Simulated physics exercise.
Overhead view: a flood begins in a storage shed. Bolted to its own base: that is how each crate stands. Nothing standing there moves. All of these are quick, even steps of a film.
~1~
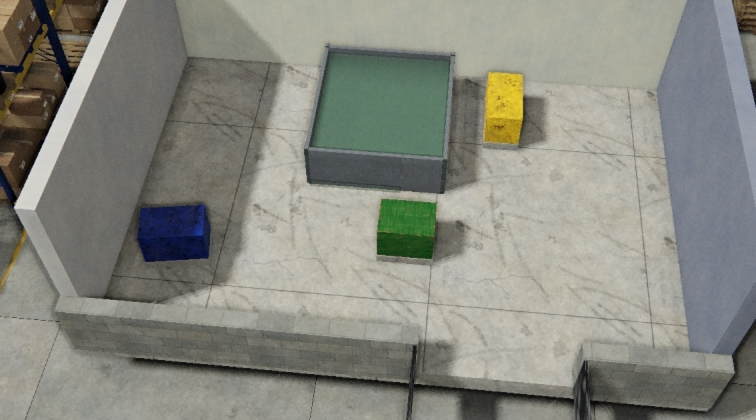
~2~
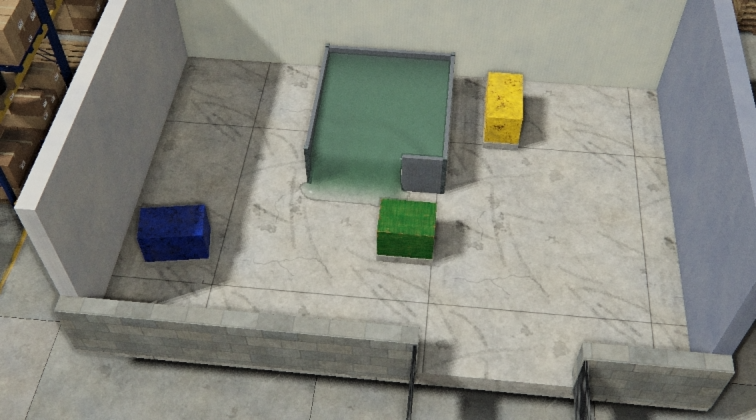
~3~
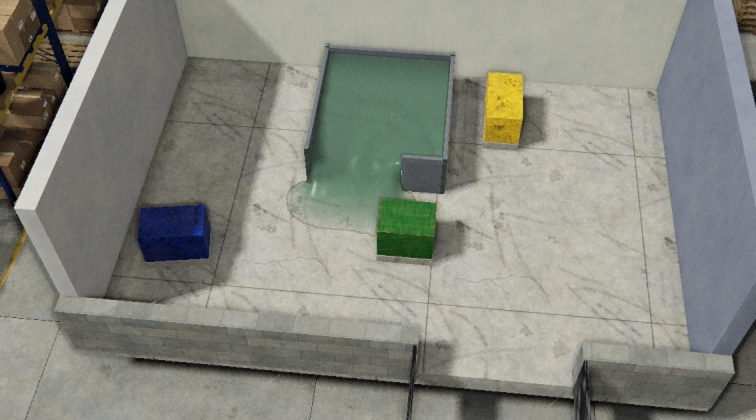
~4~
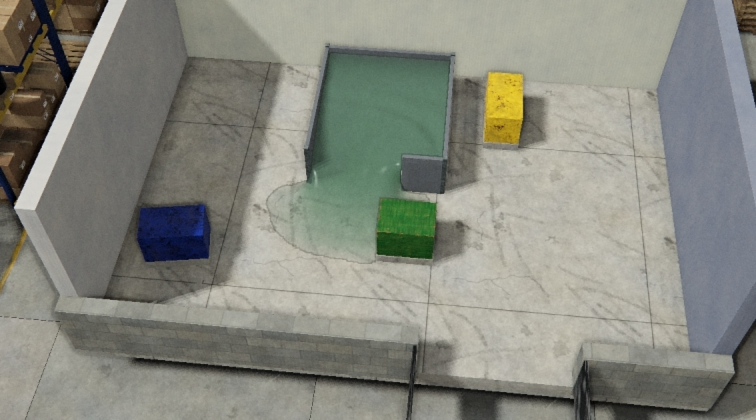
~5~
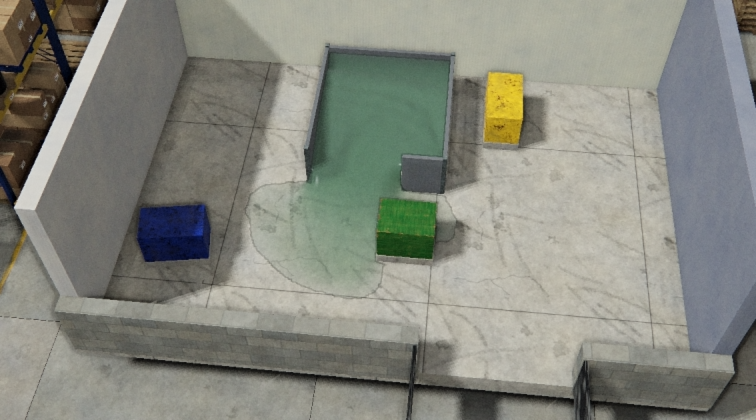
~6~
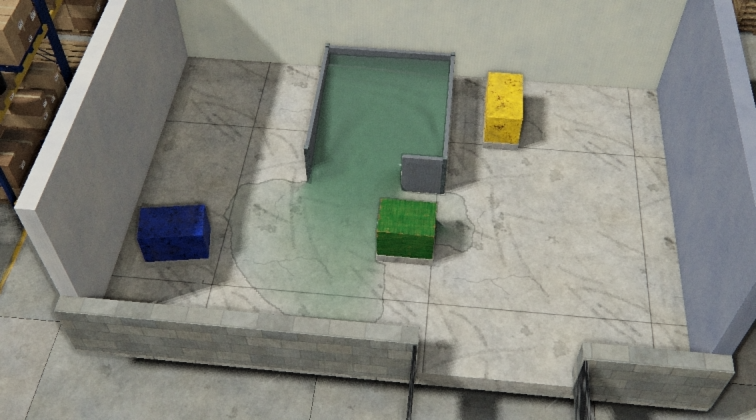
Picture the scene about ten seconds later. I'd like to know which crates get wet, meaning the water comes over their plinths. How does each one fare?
The green crate does get wet. The blue crate does get wet. The yellow crate does not get wet.
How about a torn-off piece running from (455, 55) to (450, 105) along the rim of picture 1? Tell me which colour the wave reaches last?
The crate marked blue.
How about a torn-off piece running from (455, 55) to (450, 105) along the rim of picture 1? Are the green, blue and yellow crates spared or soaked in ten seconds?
Result: Green crate is not reached; blue crate is not reached; yellow crate is swamped.
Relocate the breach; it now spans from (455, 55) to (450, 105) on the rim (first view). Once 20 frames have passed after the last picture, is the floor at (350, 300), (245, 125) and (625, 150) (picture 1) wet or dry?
Unwetted / unwetted / soaked.
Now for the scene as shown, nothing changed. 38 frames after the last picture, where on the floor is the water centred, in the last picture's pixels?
Centre of the water: Near (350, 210).
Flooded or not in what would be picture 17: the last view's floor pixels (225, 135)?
That spot: Waterless.
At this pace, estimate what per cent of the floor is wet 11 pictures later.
My best guess is some 45 %.
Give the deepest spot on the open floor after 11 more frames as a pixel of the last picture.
I'd go with (95, 326) as the deepest place.
A moment on, water covers 30 % of the floor; the green crate water round its plinth, the blue crate water round its plinth, the yellow crate not reached.
Next, water covers 45 % of the floor; the green crate water round its plinth, the blue crate water round its plinth, the yellow crate water round its plinth.
Then, water covers 70 % of the floor; the green crate water round its plinth, the blue crate water round its plinth, the yellow crate water round its plinth.
Later, water covers 90 % of the floor; the green crate water round its plinth, the blue crate water round its plinth, the yellow crate water round its plinth.
In the end, water covers 100 % of the floor; the green crate was topped, the blue crate was topped, the yellow crate stayed above the water.
